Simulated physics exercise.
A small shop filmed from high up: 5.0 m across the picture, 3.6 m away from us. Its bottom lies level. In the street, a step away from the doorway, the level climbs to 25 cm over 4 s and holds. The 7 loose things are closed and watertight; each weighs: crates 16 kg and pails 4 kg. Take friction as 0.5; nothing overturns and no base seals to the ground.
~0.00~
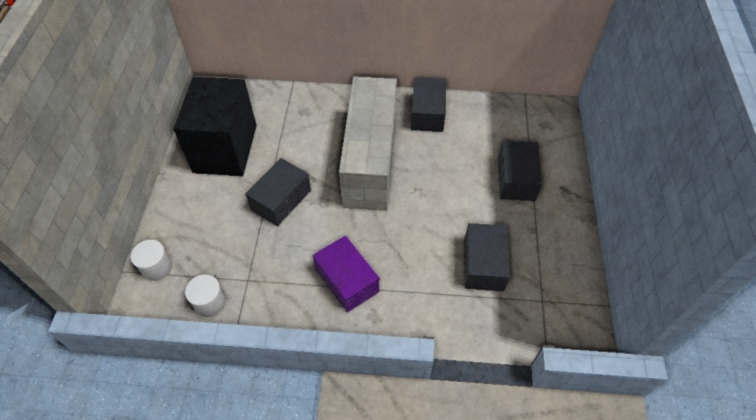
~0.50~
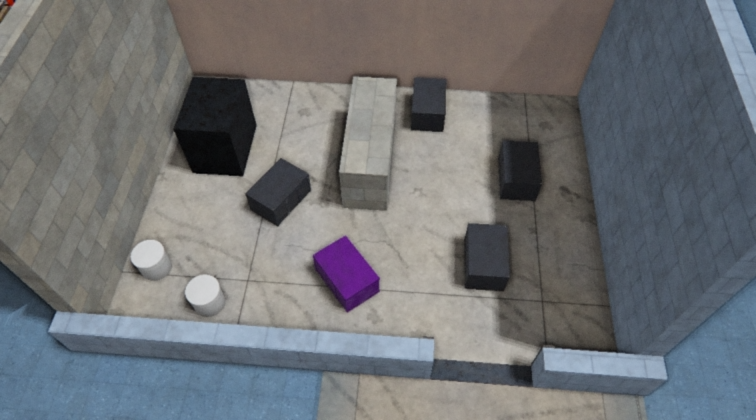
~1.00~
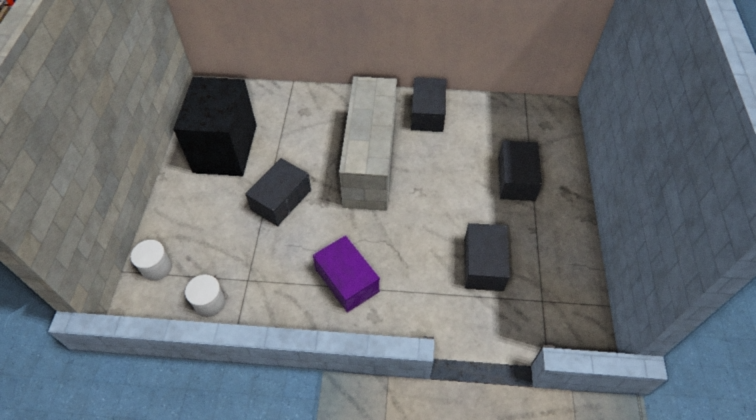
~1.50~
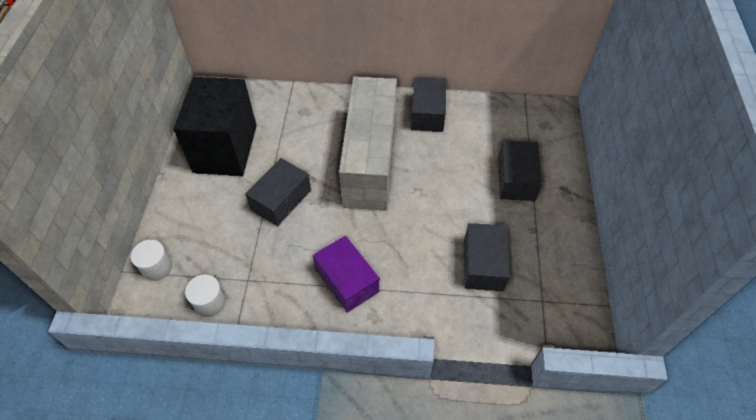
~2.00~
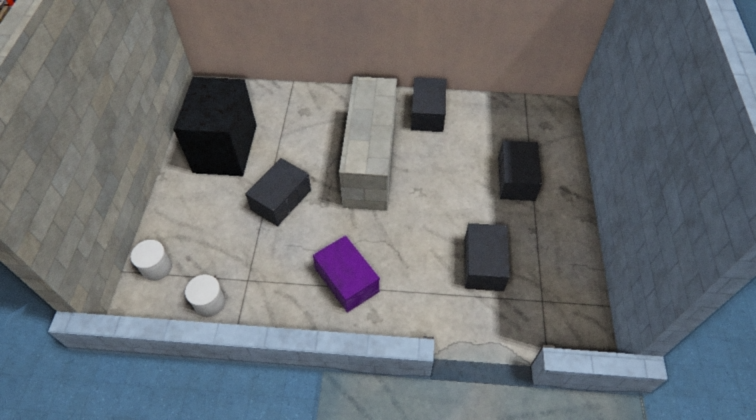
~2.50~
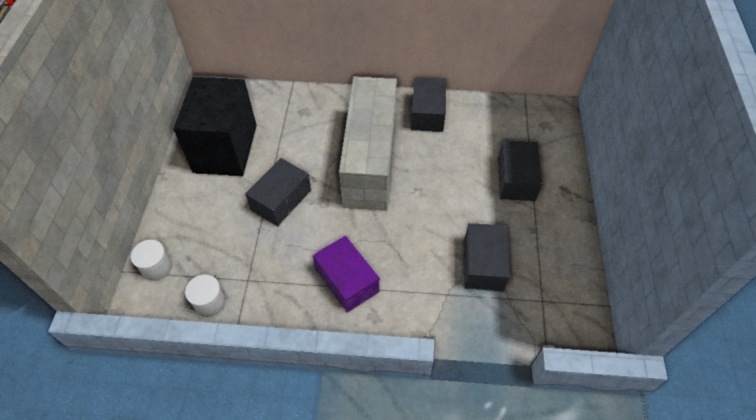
A walled room with dark blocks, a purple crate and two white pails stayed still, while shallow water crept up to the doorway from outside and spread a little way onto the floor inside.
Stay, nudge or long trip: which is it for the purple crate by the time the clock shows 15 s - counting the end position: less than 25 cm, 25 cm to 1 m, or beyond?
Purple crate holds its place.
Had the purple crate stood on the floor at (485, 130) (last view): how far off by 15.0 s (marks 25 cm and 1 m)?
It travels far.
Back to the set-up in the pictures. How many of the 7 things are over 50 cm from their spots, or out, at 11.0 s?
3 of them.
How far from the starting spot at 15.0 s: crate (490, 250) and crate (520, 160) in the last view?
In that order: 250 cm, 60 cm.
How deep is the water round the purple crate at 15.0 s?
Roughly 6 cm.
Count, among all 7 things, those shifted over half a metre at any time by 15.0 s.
I count 5.
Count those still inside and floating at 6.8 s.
3 of them.
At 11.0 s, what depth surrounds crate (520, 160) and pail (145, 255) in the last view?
About 16 and 5 cm.
After 3.5 s the purple crate is near (346, 266), 0.0 m from its start, aground; 0 afloat.
After 6.8 s the purple crate is near (346, 266), 0.0 m from its start, aground; 3 afloat.
After 11.0 s the purple crate is near (346, 266), 0.0 m from its start, aground; 4 afloat.
After 15.0 s the purple crate is near (345, 266), 0.0 m from its start, aground; 6 afloat.
